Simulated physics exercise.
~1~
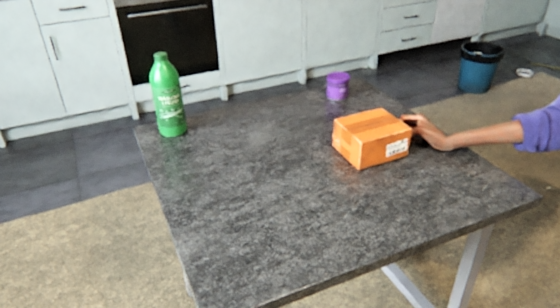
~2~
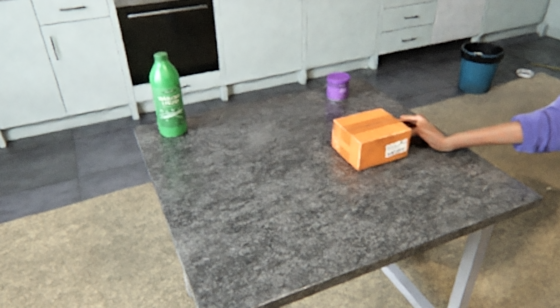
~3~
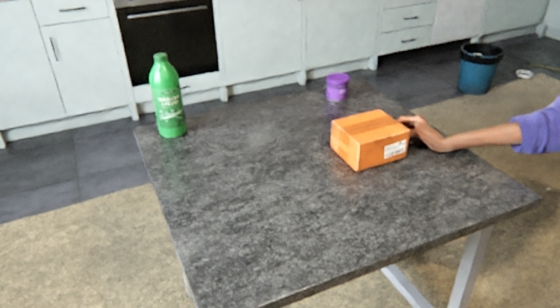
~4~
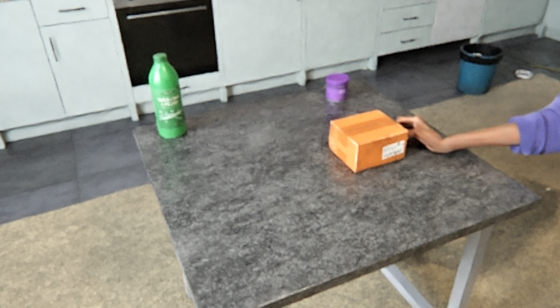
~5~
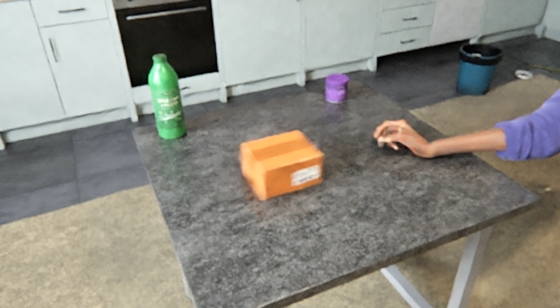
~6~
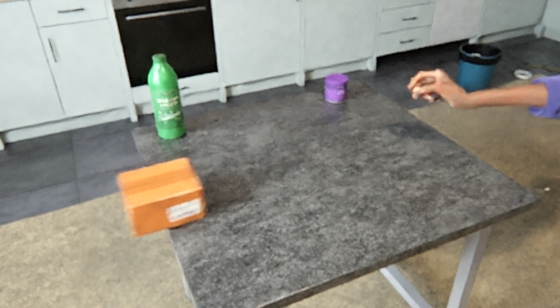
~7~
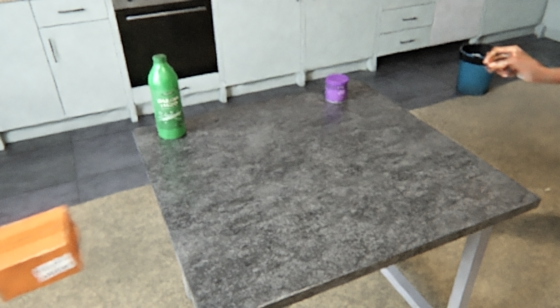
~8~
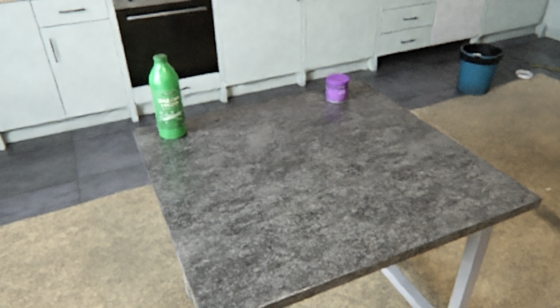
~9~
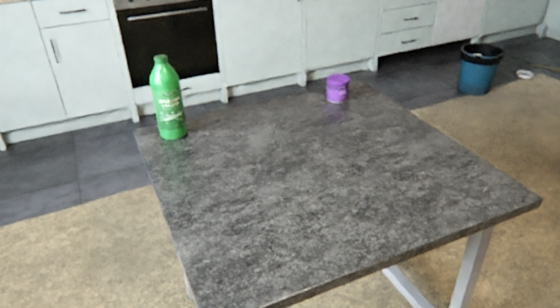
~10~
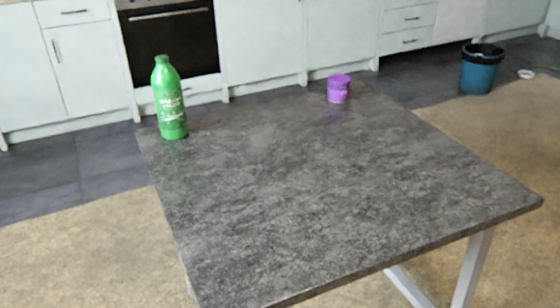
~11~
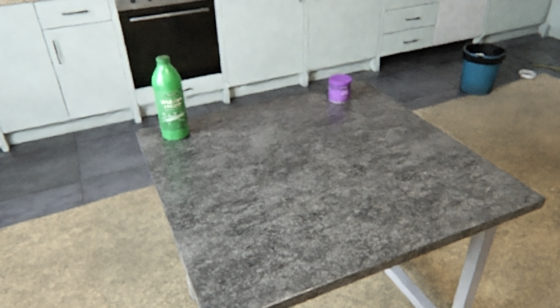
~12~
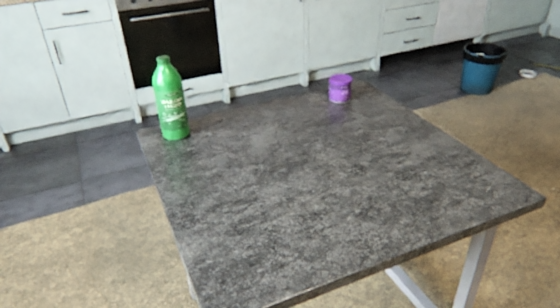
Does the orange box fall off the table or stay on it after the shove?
The orange box falls off the table, going over the left edge.
